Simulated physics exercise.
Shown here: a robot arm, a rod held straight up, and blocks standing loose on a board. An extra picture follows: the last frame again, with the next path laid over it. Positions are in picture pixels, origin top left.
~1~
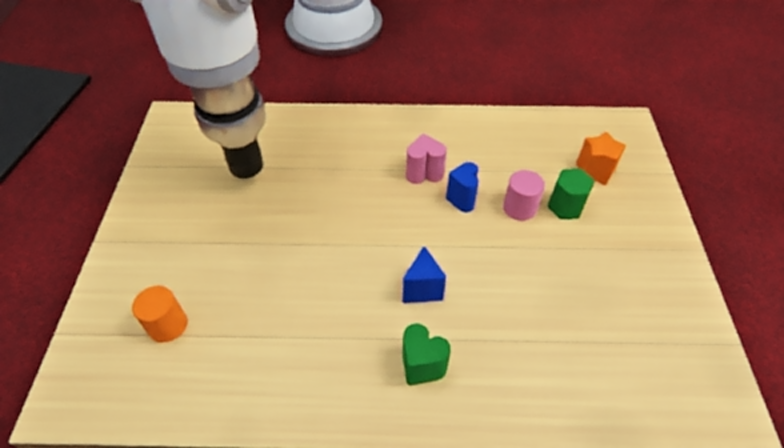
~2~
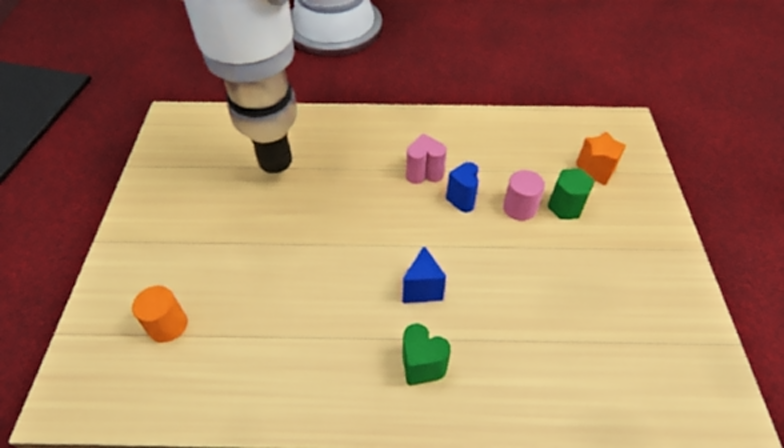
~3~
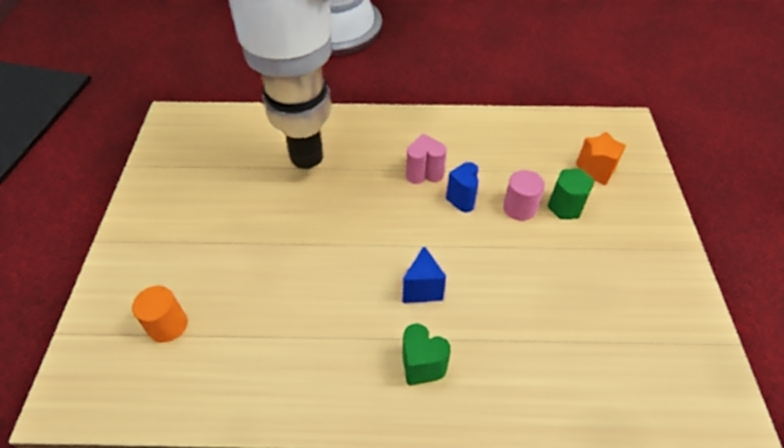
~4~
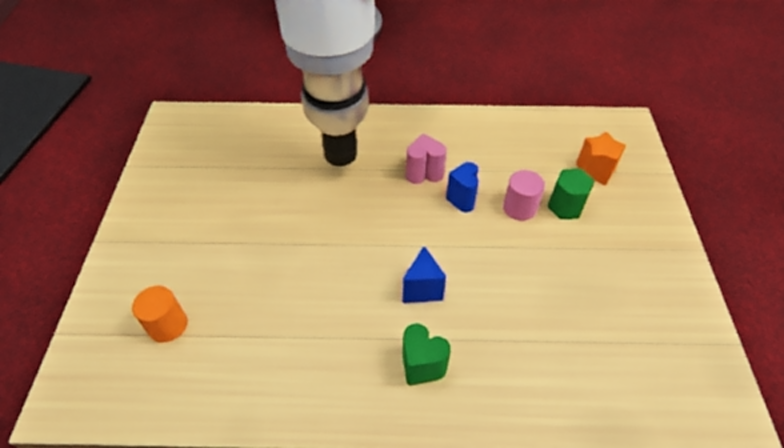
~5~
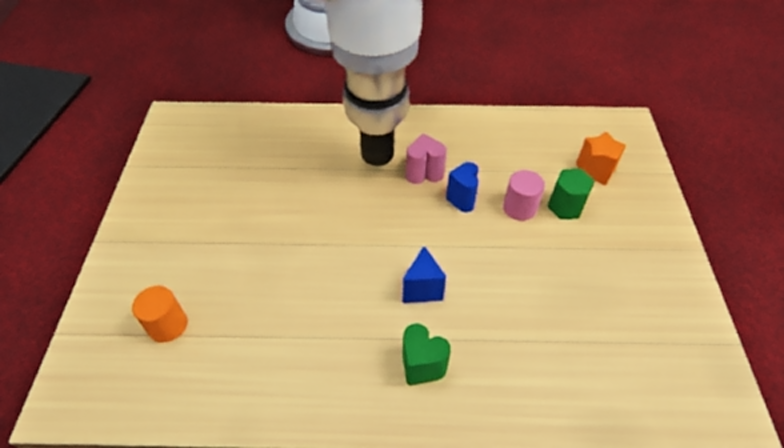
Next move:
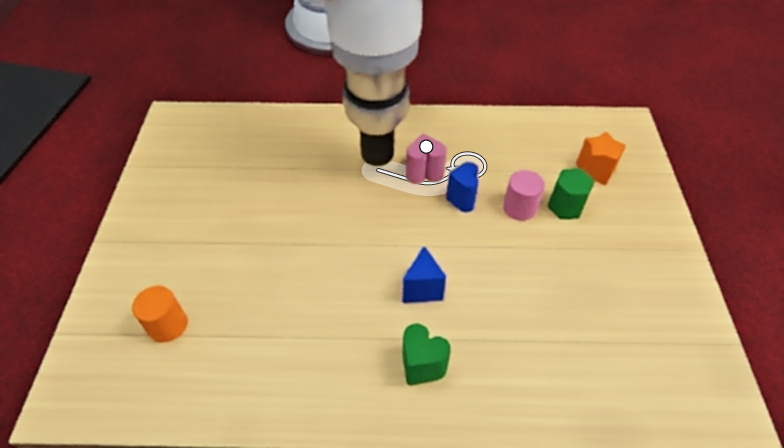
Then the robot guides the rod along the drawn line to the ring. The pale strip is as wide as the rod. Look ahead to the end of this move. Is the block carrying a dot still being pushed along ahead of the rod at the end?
Yes.
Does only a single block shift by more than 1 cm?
Yes, that is how it ends up.
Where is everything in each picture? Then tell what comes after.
Lower end of the rod at (247, 167), tops of blocks, pink heart block at (426, 147), blue heart block at (466, 174), pink circle at (527, 182), in the first picture.
Rod at (276, 162), blocks as before, in the second picture.
Rod at (307, 158), blocks as before, in the third picture.
Rod at (341, 155), blocks as before, in the fourth picture.
Rod at (378, 155), pink heart block at (426, 147), blue heart block at (466, 174), pink circle at (527, 182), in the fifth picture.
The drawn path runs from (378, 170) over (410, 180) and (443, 180) to (469, 165); the dot is on the pink heart block.
One third of the way, rod at (411, 165); pink heart block at (445, 148), turned 30° anticlockwise.
Two thirds of the way, rod at (445, 165); pink heart block at (475, 145), turned 60° anticlockwise; blue heart block at (470, 173), turned 20° clockwise.
At the end, rod at (471, 150); pink heart block at (503, 133), turned 45° anticlockwise; blue heart block at (470, 173), turned 20° clockwise; pink circle not moved.
